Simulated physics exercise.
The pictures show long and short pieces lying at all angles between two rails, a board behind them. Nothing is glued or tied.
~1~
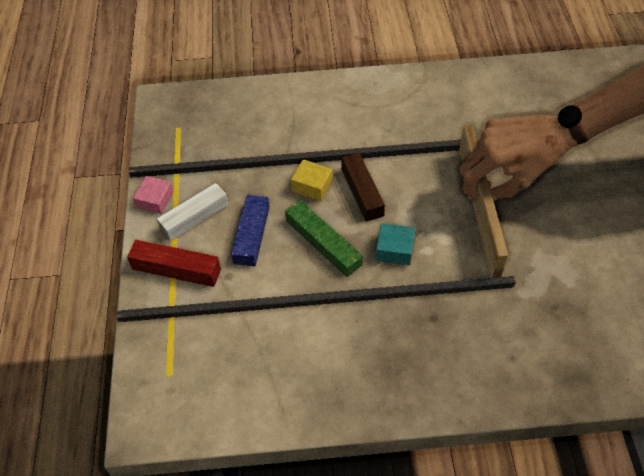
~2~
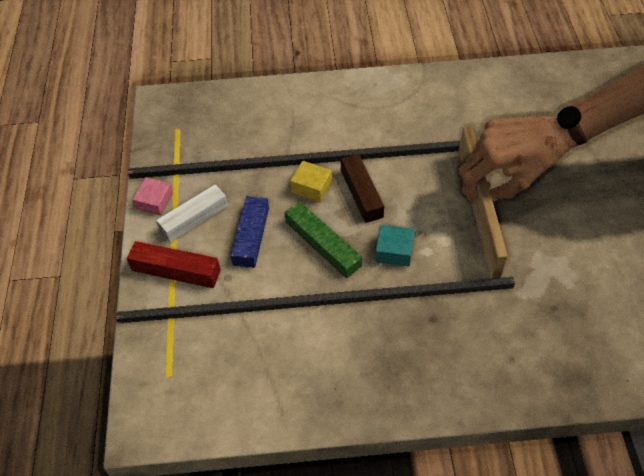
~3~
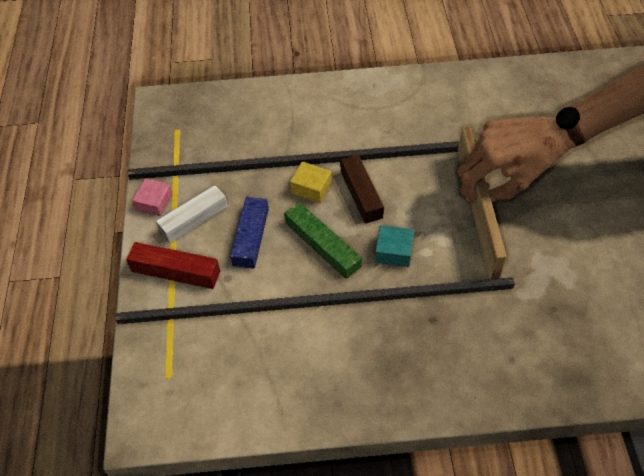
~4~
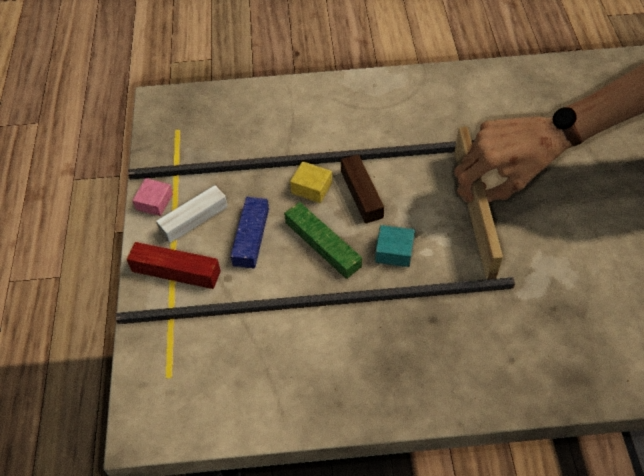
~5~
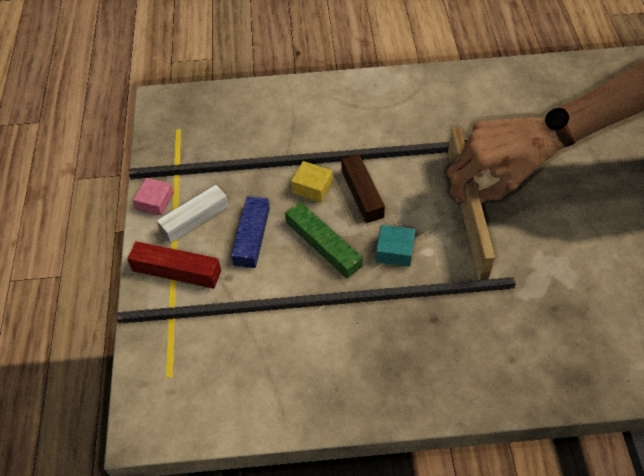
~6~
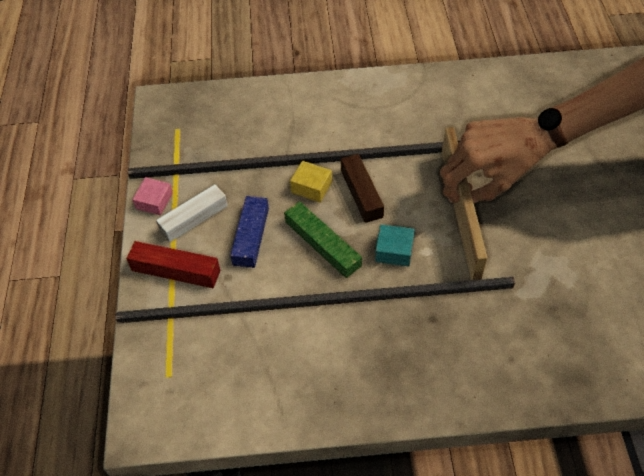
A wooden board, held by a hand wearing a dark watch, slid slightly left between two rails on a stone-like slab, while the colored blocks and sticks lying in front of it stayed still.
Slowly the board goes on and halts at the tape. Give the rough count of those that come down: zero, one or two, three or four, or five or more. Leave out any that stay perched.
As it turns out, the number that fall off is three or four.
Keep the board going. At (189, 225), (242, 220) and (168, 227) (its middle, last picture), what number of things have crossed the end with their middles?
Past the end: 3, 0 and 4.
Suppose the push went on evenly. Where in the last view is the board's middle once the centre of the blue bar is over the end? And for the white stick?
Near (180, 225) and (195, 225).
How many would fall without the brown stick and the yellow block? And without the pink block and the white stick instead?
The counts: 2 and 2.
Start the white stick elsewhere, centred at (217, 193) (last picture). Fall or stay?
It is lost.
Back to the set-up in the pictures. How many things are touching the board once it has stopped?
It touches 2.
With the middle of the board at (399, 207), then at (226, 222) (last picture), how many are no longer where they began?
First 1, then 8.
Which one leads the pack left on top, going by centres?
It is the green bar.
Early on, none off yet; pink block at rest near (153, 196); red bar at rest near (174, 264); white stick at rest near (193, 213).
A while later, none off yet; pink block at rest near (153, 196); red bar travelled a little near (154, 264); white stick travelled a little near (177, 211).
Finally, the number that fall off is three or four; lost, blue bar, white stick, red bar and pink block.
